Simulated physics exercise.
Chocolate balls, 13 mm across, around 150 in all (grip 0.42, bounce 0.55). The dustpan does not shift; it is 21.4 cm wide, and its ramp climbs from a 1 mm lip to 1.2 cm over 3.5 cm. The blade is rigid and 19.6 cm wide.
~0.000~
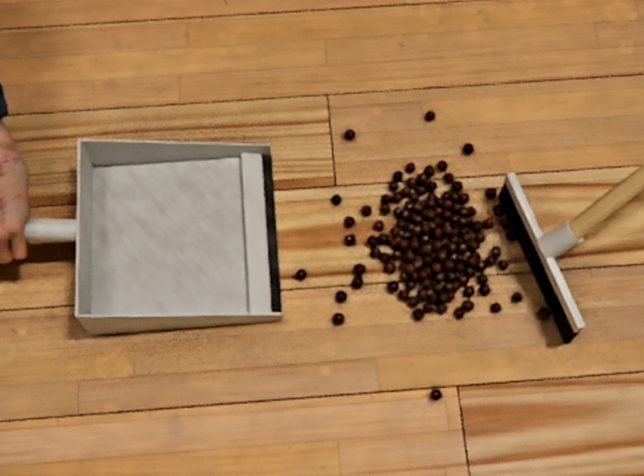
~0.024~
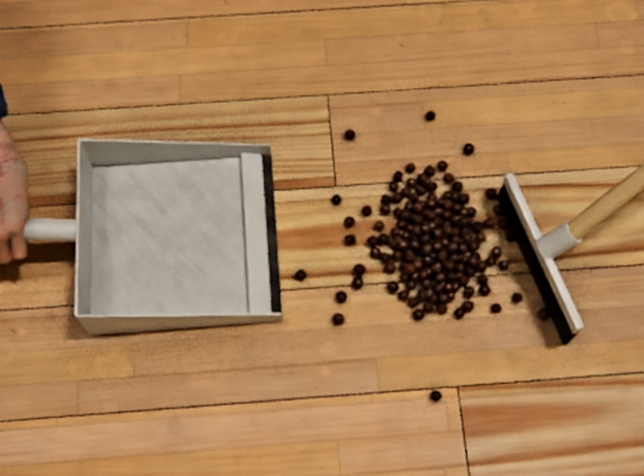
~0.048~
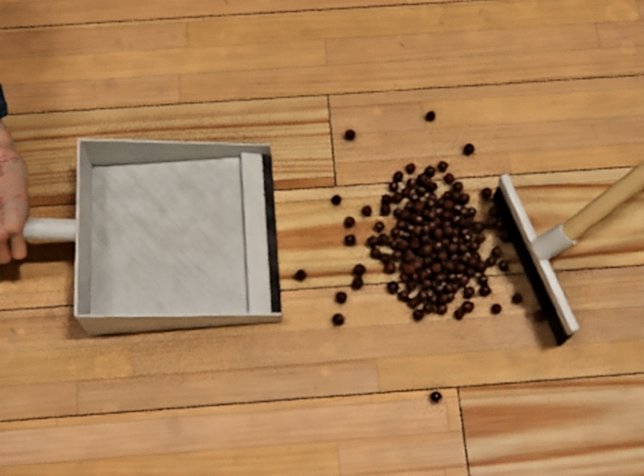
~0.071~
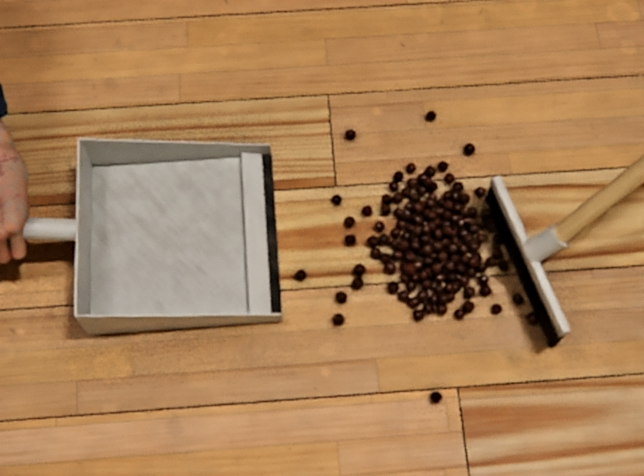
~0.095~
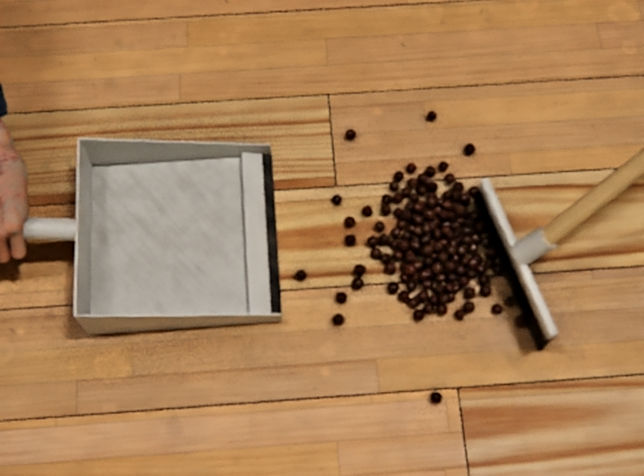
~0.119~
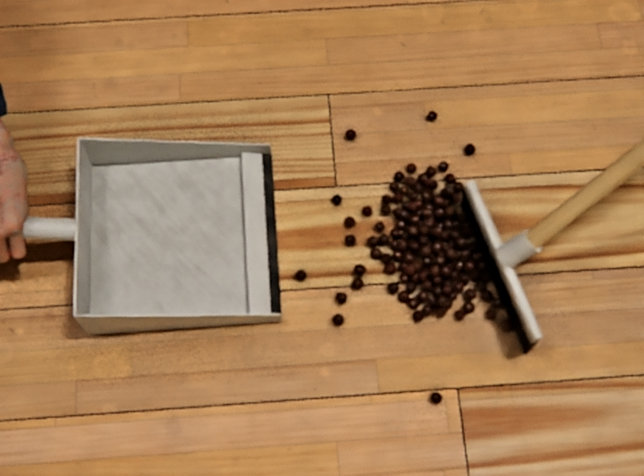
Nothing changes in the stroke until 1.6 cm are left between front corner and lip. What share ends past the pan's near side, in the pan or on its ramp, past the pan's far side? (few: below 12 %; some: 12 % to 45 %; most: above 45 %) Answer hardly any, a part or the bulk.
Near side: A part, pan: A part, far side: Hardly any.
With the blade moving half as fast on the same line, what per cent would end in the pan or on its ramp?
In that case some 20 per cent.
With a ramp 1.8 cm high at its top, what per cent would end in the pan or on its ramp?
It would be near 20 per cent.
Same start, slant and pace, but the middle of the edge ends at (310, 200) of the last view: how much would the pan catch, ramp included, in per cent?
About 25 per cent.
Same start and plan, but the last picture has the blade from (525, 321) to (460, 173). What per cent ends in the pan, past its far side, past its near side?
Pan 30, far 10, near 25.
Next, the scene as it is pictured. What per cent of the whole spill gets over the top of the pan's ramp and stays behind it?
Some 15 per cent.
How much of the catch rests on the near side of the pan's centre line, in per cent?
Some 90 per cent.
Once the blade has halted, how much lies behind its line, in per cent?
Roughly 30 per cent.
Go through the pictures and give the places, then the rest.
In the first frame, blade from (578, 327) to (510, 180), moved 0.0 cm, 0 of the pieces shifted so far; middle of the pieces at (431, 244); pan at (167, 242).
In the second frame, blade from (576, 328) to (508, 181), moved 0.2 cm, 0 of the pieces shifted so far; middle of the pieces at (431, 244).
In the third frame, blade from (571, 330) to (503, 182), moved 0.8 cm, 5 of the pieces shifted so far; middle of the pieces at (431, 244).
In the fourth frame, blade from (563, 332) to (495, 184), moved 1.8 cm, 7 of the pieces shifted so far; middle of the pieces at (432, 244).
In the fifth frame, blade from (550, 335) to (484, 186), moved 3.2 cm, 22 of the pieces shifted so far; middle of the pieces at (432, 245).
In the sixth frame, blade from (535, 338) to (470, 188), moved 5.0 cm, 74 of the pieces shifted so far; middle of the pieces at (429, 246); pan at (167, 242). Its pace works out near 0.72 m/s, heading 6 degrees towards the viewer's side.
Then, at 0.27 s, middle of the blade 14 cm from the lip; 0 % over the lip, far side 0 %, near side 20 %.
Then, at 0.38 s, middle of the blade 6 cm from the lip; 5 % over the lip, far side 5 %, near side 25 %.
After 0.61 s, middle of the blade 4 cm from the lip; 30 % over the lip, far side 5 %, near side 25 %.
In the end, at 1.4 s, near side 25 %, pan 25 %, far side 5 %, in front of the lip or behind the blade 45 %.
